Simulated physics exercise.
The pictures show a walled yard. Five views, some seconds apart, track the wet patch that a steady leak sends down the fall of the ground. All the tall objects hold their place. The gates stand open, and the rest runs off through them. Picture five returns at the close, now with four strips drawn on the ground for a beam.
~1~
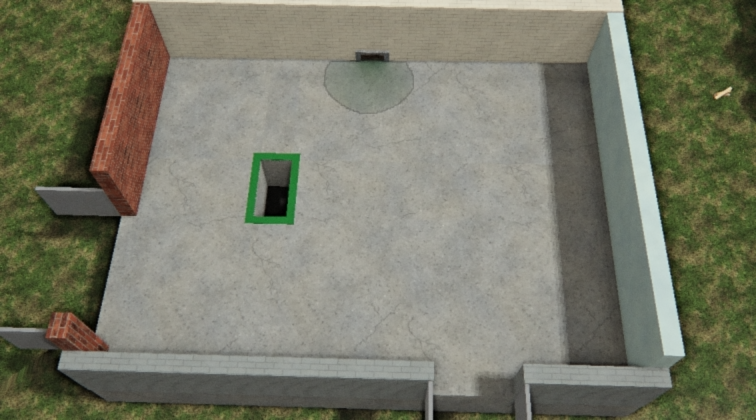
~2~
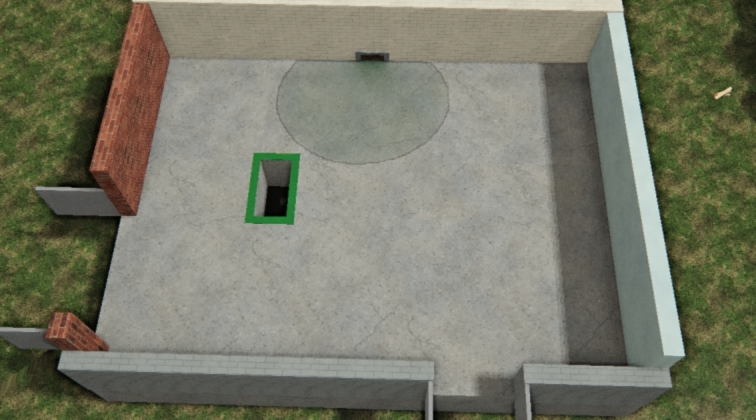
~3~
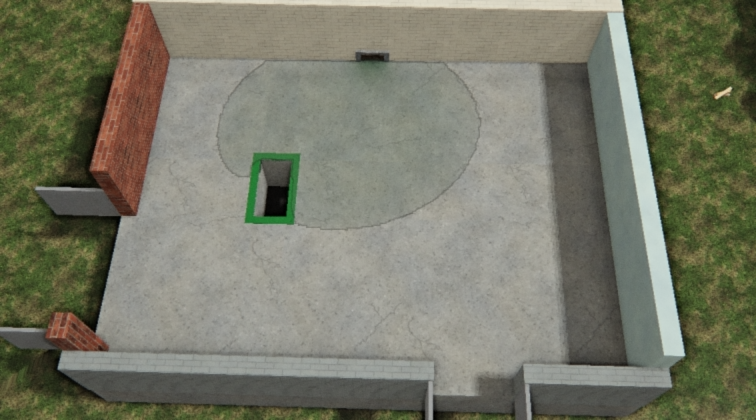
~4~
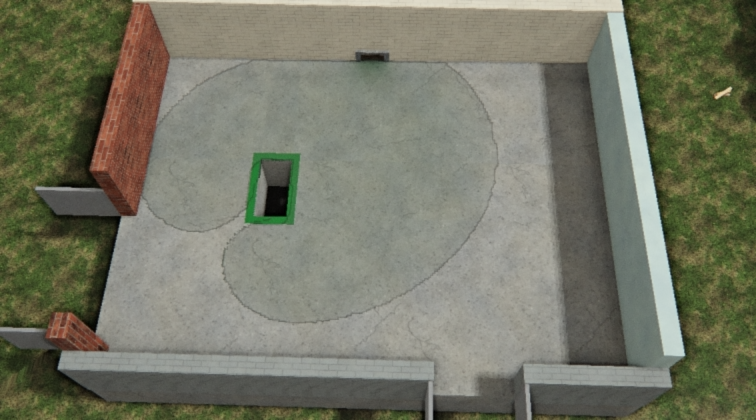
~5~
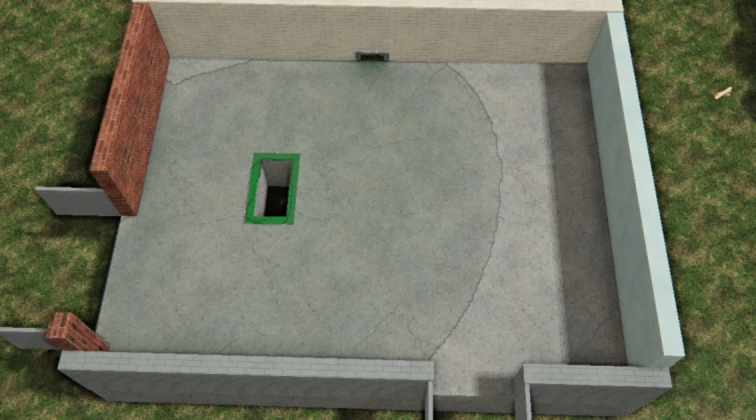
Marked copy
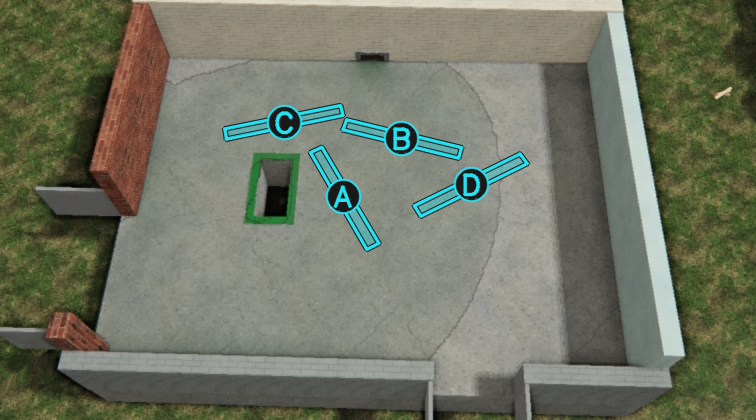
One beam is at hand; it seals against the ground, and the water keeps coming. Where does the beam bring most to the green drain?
The best place is D.
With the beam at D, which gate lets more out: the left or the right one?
The left gate.
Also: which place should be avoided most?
C it is.
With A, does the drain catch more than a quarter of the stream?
No, it does not.
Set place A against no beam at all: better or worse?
Place A is worse.
In cyan, A from (316, 149) to (372, 246); B from (344, 124) to (460, 152); C from (225, 133) to (341, 110); D from (417, 210) to (523, 158).
If A is chosen, about 16 % of the stream goes into the green drain, about 84 % out by the gates.
If B is chosen, about 17 % of the stream goes into the green drain, about 82 % out by the gates.
If C is chosen, about 11 % of the stream goes into the green drain, about 88 % out by the gates.
If D is chosen, about 29 % of the stream goes into the green drain, about 71 % out by the gates.
